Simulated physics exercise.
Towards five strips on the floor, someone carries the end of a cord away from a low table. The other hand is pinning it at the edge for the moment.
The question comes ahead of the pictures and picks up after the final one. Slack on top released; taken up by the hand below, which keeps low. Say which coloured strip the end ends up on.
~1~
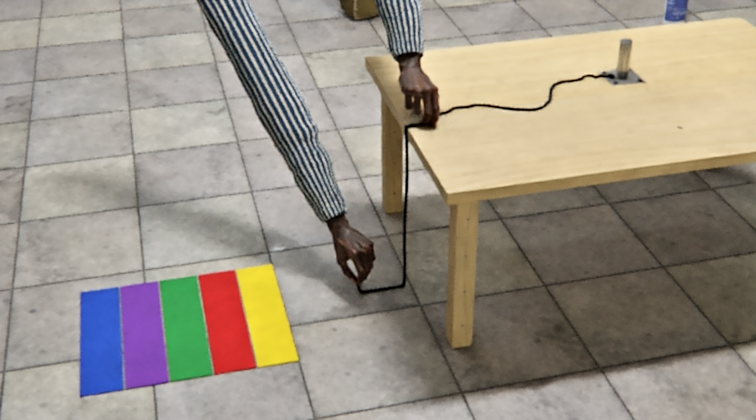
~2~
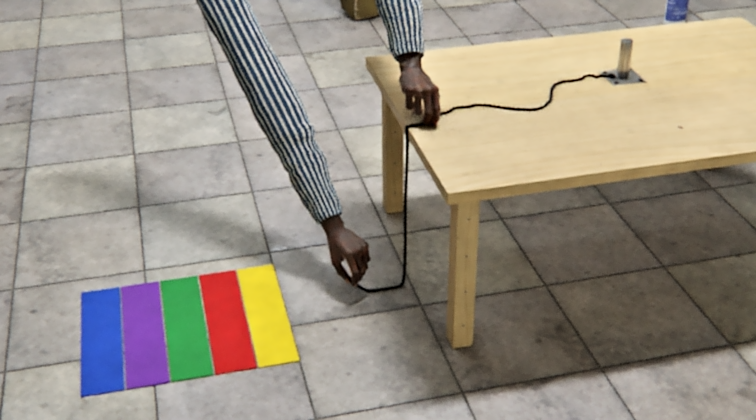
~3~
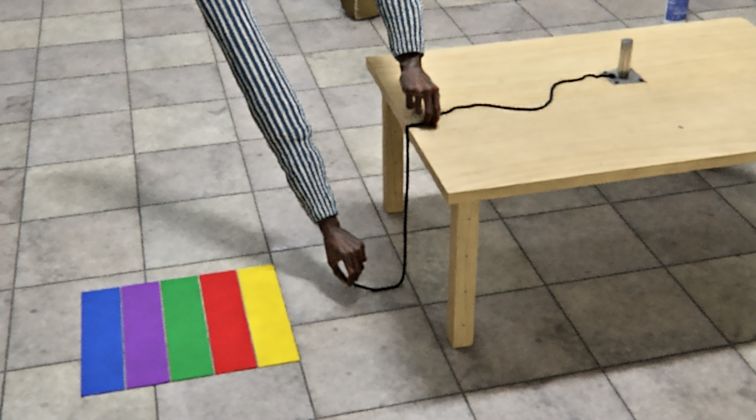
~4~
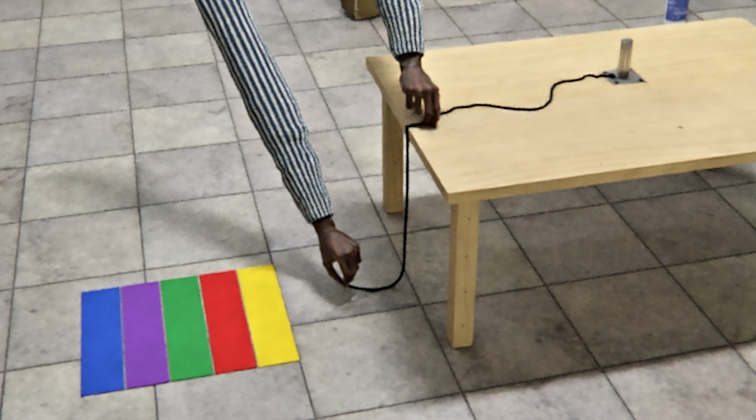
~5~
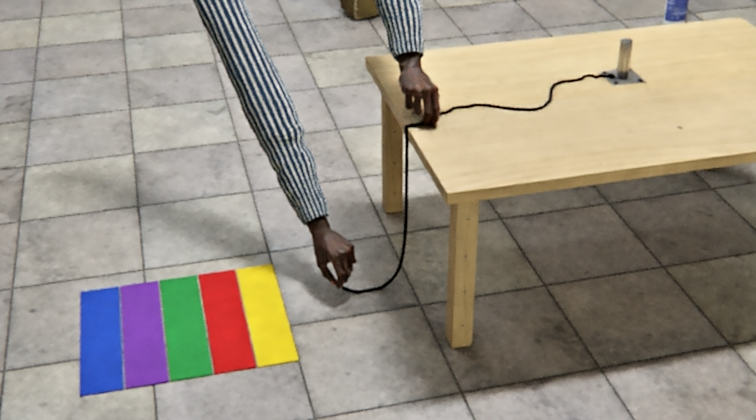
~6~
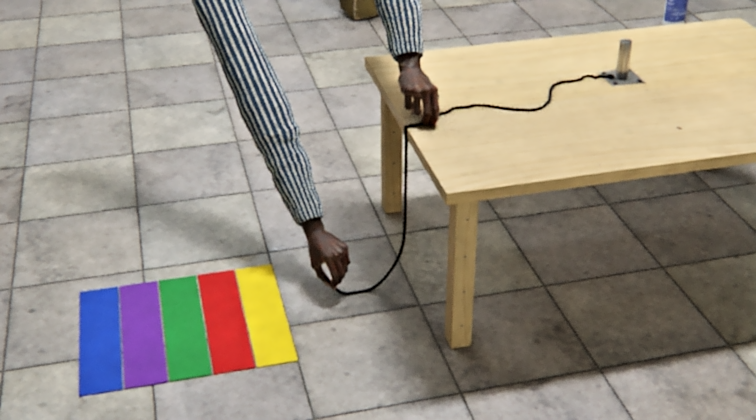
It ends up on the green strip.
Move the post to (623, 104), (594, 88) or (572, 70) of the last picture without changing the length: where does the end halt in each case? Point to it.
The three places are (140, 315), (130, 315) and (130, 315), in that order.
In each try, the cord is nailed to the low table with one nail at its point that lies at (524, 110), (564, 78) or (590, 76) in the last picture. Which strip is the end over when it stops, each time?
Try 1: Red; try 2: Green; try 3: Green.
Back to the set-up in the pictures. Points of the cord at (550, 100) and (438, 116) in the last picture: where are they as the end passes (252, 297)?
The first goes to (520, 97), the other to (403, 129).
Early on, end near (252, 297); over yellow.
Midway, end near (205, 304); over red.
At the end of the slack, end near (177, 308); over green. It halts on the green strip.
